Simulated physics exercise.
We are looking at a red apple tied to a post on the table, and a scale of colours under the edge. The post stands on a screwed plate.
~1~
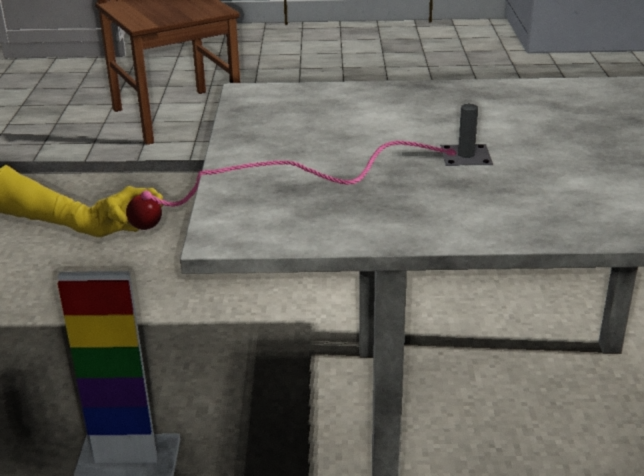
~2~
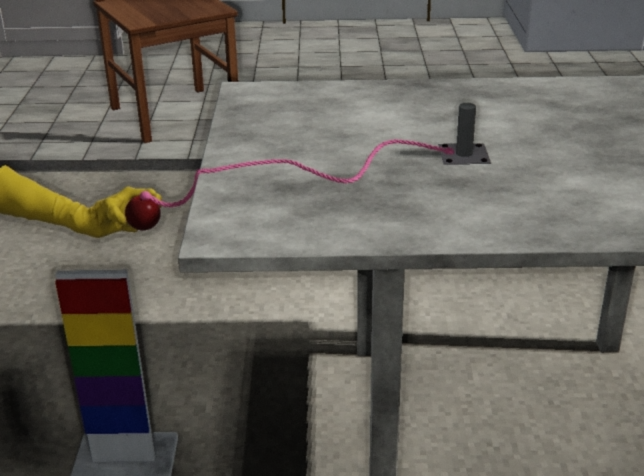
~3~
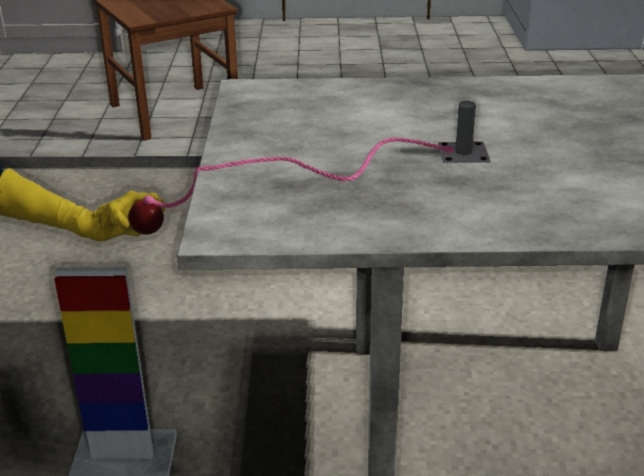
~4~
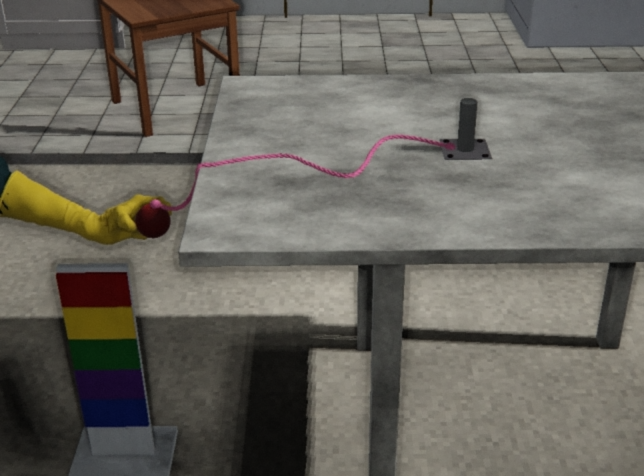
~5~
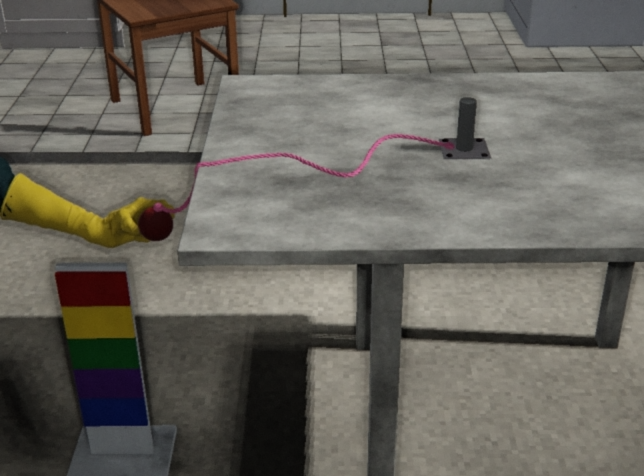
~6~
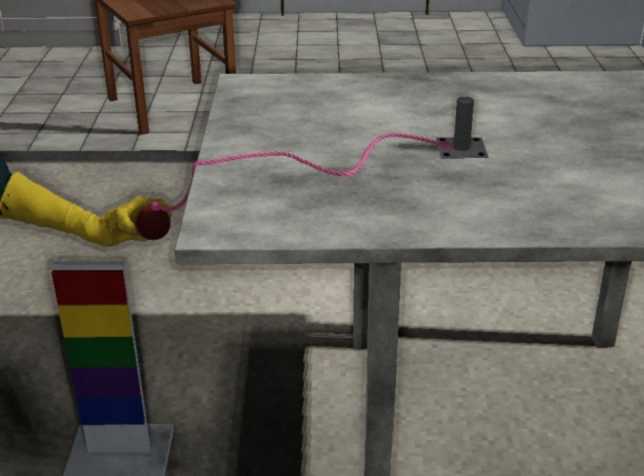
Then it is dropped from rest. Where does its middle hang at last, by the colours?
Its middle rests at the yellow band.
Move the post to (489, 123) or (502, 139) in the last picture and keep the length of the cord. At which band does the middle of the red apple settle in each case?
In that order: Red; red.
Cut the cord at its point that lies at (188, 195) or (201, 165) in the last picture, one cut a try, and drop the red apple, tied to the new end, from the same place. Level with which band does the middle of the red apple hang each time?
It would be red; none, it hangs higher.
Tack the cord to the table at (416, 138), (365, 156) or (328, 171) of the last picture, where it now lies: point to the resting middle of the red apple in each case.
Near (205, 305), (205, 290) and (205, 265).
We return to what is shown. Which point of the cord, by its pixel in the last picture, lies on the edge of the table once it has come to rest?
The one at (276, 154).
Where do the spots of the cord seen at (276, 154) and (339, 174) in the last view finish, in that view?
At (198, 161), then (275, 153).
Soon after, apple near (167, 314); level with yellow.
After that, apple near (231, 303); level with yellow.
And then, apple near (198, 305); level with yellow.
In the end, apple near (208, 305); level with yellow. The yellow one.
